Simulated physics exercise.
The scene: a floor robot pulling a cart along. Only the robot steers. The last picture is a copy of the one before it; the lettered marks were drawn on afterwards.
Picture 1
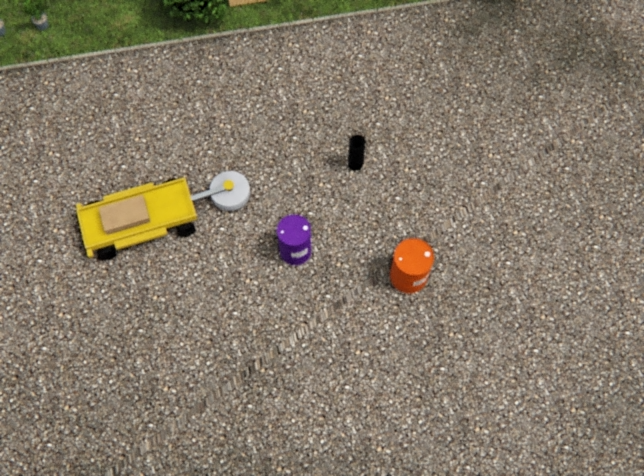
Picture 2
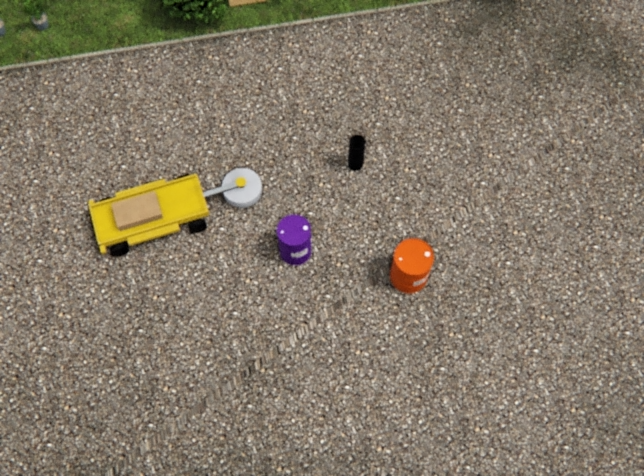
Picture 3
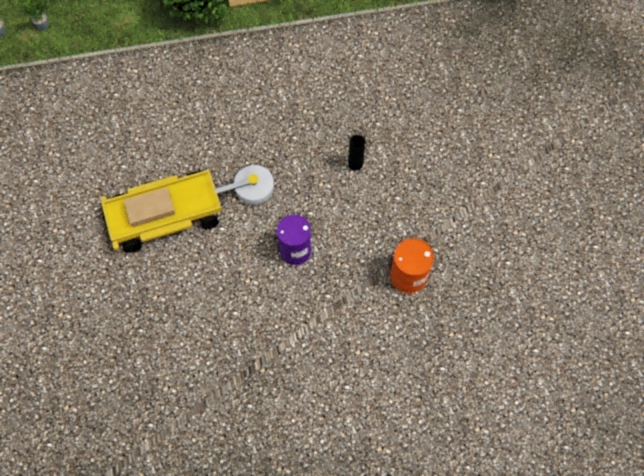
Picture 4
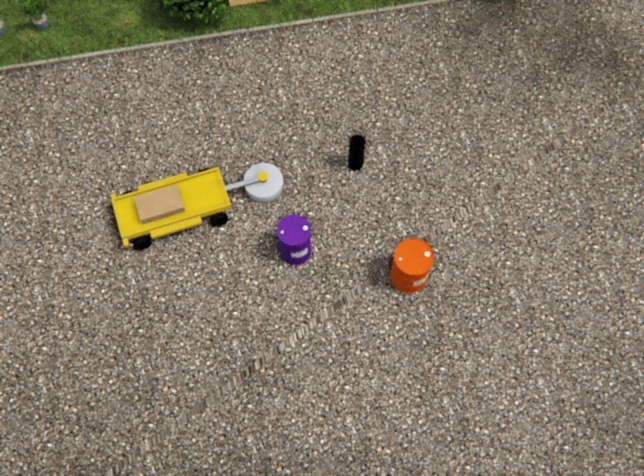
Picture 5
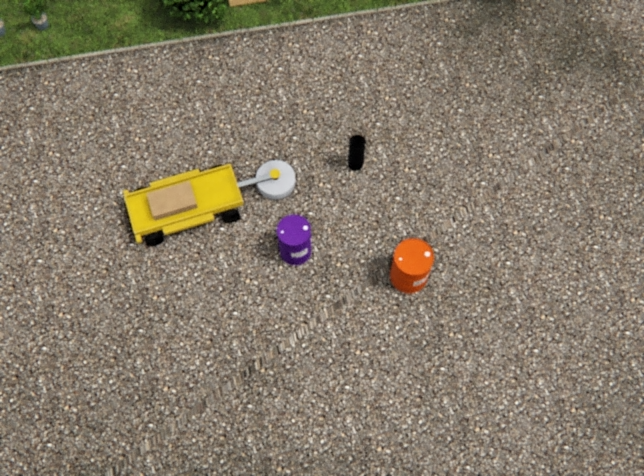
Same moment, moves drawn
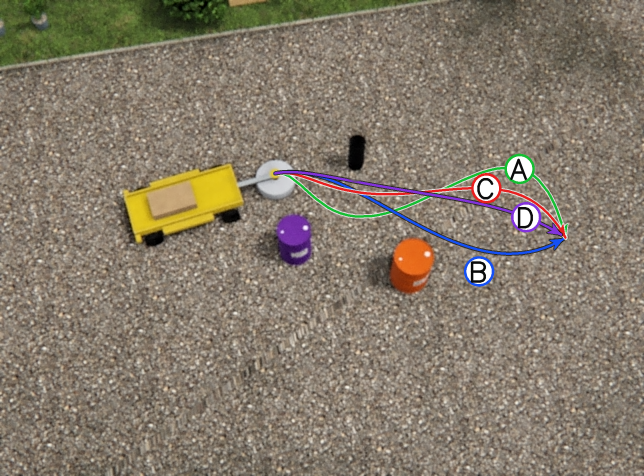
On a gravel surface, a round robot slowly pulls a yellow cart rightward, nearing a purple drum, orange drum and black post.
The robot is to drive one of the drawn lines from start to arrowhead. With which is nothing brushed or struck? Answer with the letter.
The robot should drive C.
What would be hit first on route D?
First the black post.
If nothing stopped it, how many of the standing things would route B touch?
It touches one.
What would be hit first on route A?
First the purple drum.
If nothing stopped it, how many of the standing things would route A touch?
It touches one.
On the marked copy, A from (275, 173) via (433, 195) to (566, 238); B from (275, 173) via (412, 222) to (564, 239); C from (275, 173) via (427, 192) to (566, 238); D from (275, 173) via (422, 193) to (561, 235).
With C. Early on, robot (380, 199), cart (286, 190).
Further on, robot (487, 193), cart (394, 191).
At the end, robot (562, 242), cart (477, 201); nothing has been touched.
As for the rest, A meets the purple drum; B meets the orange drum; D meets the black post.
